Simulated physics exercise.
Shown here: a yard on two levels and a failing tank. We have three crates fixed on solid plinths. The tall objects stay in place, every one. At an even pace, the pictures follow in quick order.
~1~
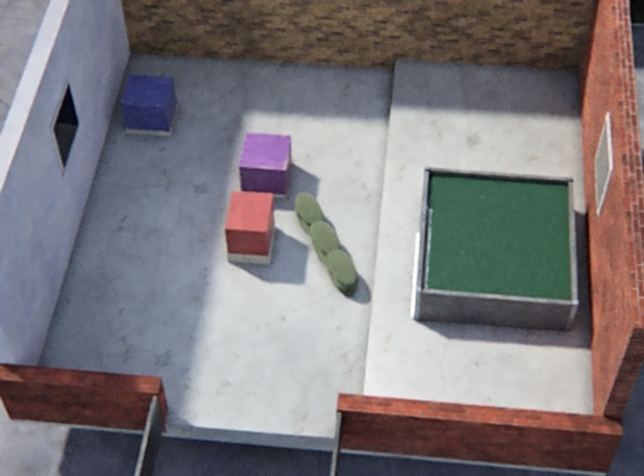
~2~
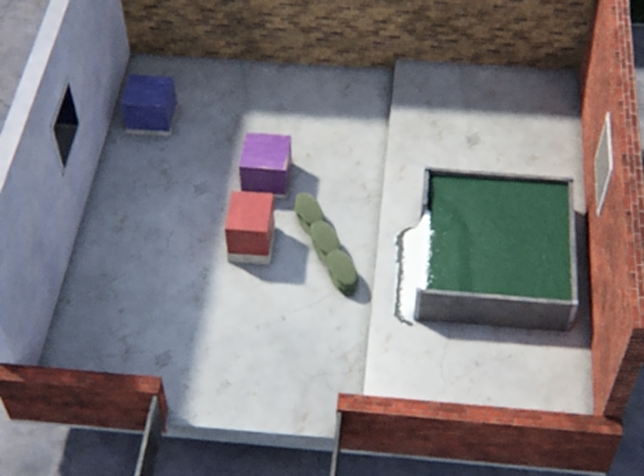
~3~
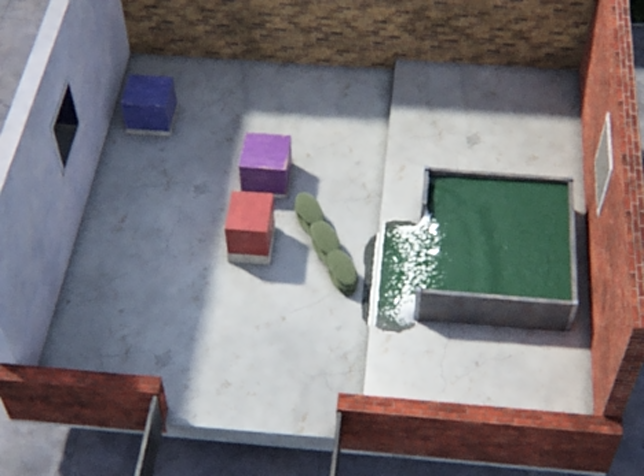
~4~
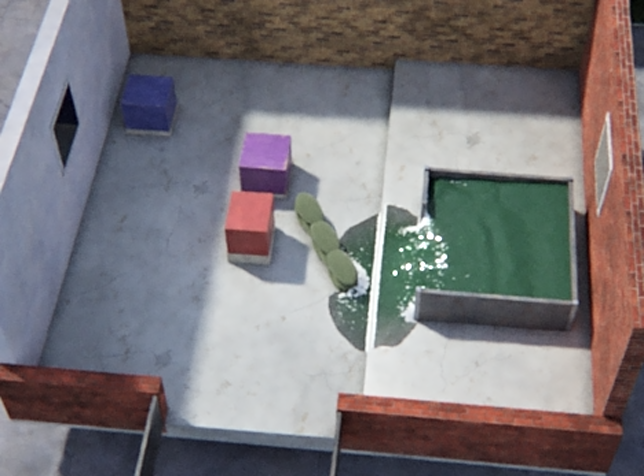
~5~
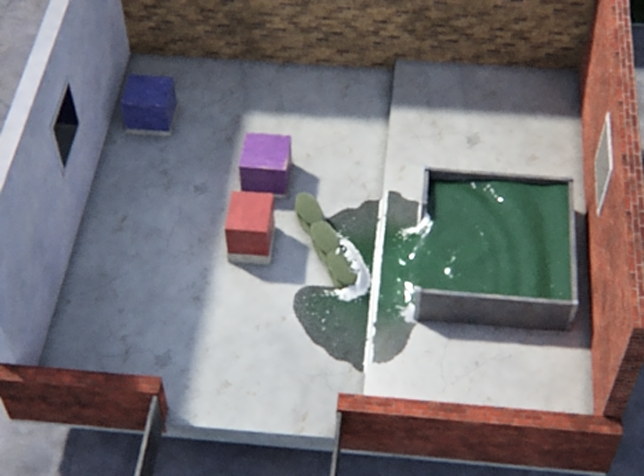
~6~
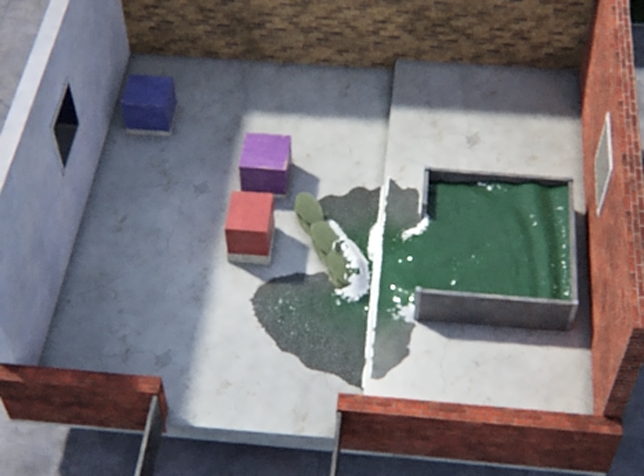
Green water pouring from the left side of an open tank, dropping off a low step and spreading around a rounded hedge.
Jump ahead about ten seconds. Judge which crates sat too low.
The red crate was not too low. The purple crate was too low. The blue crate was too low.
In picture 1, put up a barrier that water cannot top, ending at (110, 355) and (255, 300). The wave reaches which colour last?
Looks like the one in blue.
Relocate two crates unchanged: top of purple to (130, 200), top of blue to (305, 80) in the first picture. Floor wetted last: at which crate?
Answer: The purple one.
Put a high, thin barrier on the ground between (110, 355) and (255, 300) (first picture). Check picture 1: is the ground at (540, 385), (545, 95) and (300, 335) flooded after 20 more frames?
As listed: No water, no water, wet.
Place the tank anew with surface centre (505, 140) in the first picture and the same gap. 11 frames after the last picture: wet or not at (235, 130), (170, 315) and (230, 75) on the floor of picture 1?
Results in order - swamped, left untouched, swamped.
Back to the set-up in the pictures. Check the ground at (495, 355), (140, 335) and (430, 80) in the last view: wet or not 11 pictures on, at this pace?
Status per point, in sequence: Unwetted, then waterlogged, then unwetted.
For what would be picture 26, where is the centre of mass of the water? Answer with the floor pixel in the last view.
I'd point to (346, 238).
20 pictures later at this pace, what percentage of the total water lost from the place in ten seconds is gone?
I'd estimate close to 50 per cent.
A moment on, water covers 20 % of the floor; the red crate water round its plinth, the purple crate water round its plinth, the blue crate not reached.
Next, water covers 40 % of the floor; the red crate water round its plinth, the purple crate water round its plinth, the blue crate not reached.
Then, water covers 50 % of the floor; the red crate water round its plinth, the purple crate water round its plinth, the blue crate not reached.
Later, water covers 60 % of the floor; the red crate water round its plinth, the purple crate water round its plinth, the blue crate water round its plinth.
In the end, water covers 65 % of the floor; the red crate stayed above the water, the purple crate was topped, the blue crate was topped.
